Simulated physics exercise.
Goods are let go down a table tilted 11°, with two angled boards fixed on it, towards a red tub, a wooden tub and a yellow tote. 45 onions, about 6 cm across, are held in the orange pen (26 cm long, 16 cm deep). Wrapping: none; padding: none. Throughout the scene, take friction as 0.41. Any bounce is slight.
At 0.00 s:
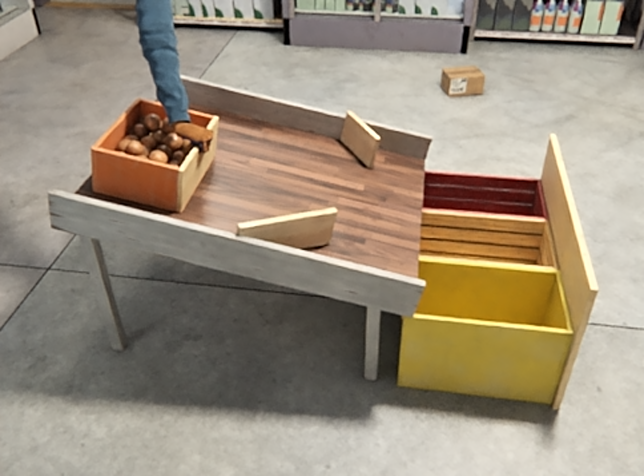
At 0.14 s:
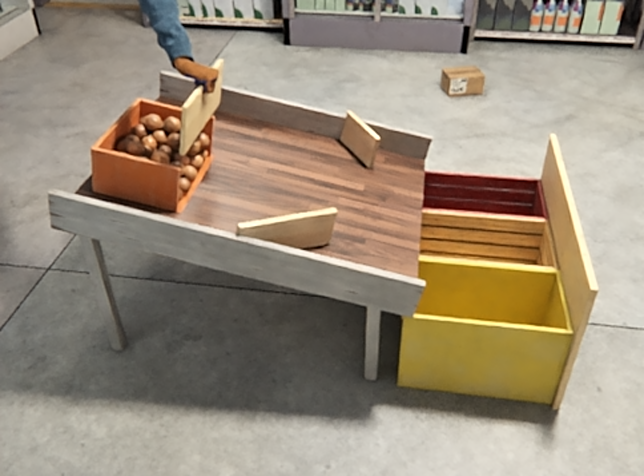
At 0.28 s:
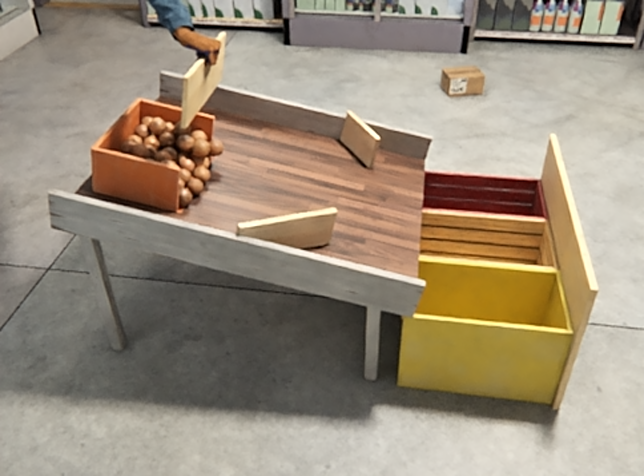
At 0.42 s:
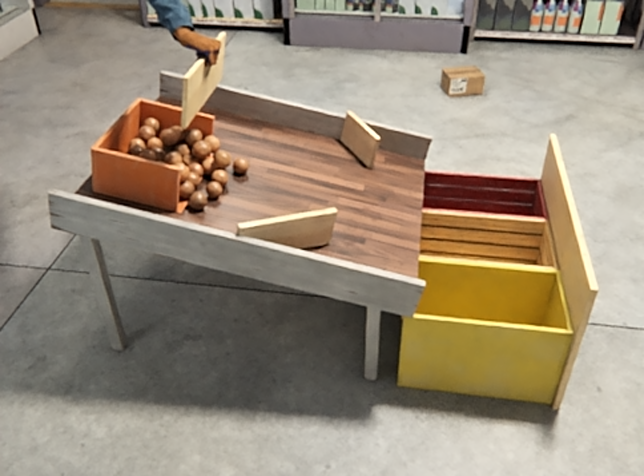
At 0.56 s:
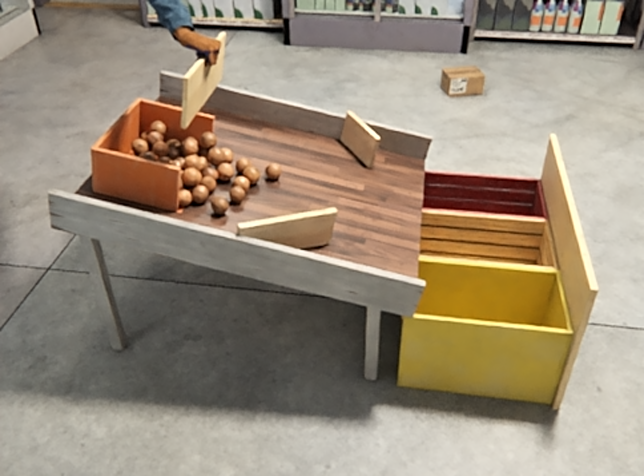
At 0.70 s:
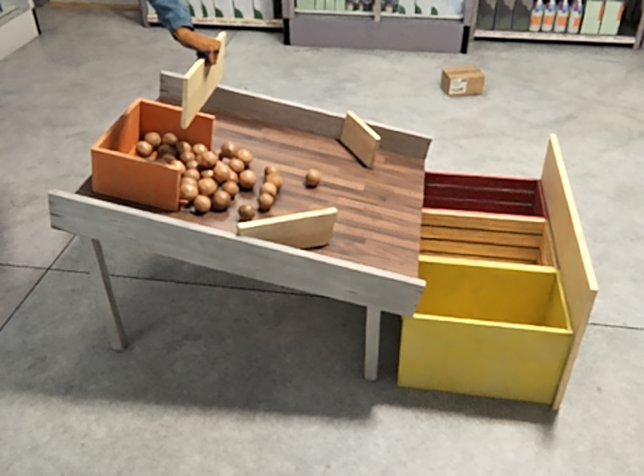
A gloved hand in a blue sleeve reaches in at the upper left over a sloping wood-topped table on a grey concrete floor, seen from above by a still camera. An orange pen of round brown onions sits at the table's left, with red, wooden and yellow bins at the right. The hand lifts the pen's front board, and onions roll out rightward, spreading across the boards.
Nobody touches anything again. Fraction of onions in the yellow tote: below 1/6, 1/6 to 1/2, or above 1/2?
Below 1/6.
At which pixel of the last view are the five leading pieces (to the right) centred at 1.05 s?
Around (374, 207) in pixels.
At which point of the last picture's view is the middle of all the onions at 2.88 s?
About (500, 297).
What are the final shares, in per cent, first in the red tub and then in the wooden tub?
It works out to roughly 5 per cent and 90 per cent, in that order.
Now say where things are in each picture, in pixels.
In the first picture (we follow the rim corner now nearest the camera), orange pen at (180, 169); yellow tote at (569, 331); nothing out yet.
The second picture shows orange pen at (180, 169).
The third picture shows orange pen at (180, 169); 3 out, the lowest onion at (195, 187).
The fourth picture shows orange pen at (180, 169); 7 out, the lowest onion at (241, 166).
The fifth picture shows orange pen at (180, 169); 12 out, the lowest onion at (273, 171).
The sixth picture shows orange pen at (180, 169); yellow tote at (569, 331); 22 out, the lowest onion at (313, 178).
After 1.05 s, 11 still in the orange pen, 33 on the slope and 1 in the air.
After 1.48 s, 6 in the wooden tub, 35 on the slope and 4 in the air.
After 2.10 s, 2 in the red tub, 28 in the wooden tub, 1 in the yellow tote, 7 on the slope and 7 in the air.
Final count (at 2.88 s), 2 in the red tub, 41 in the wooden tub and 2 in the yellow tote. Asked share, 2 of 45, 4 per cent.
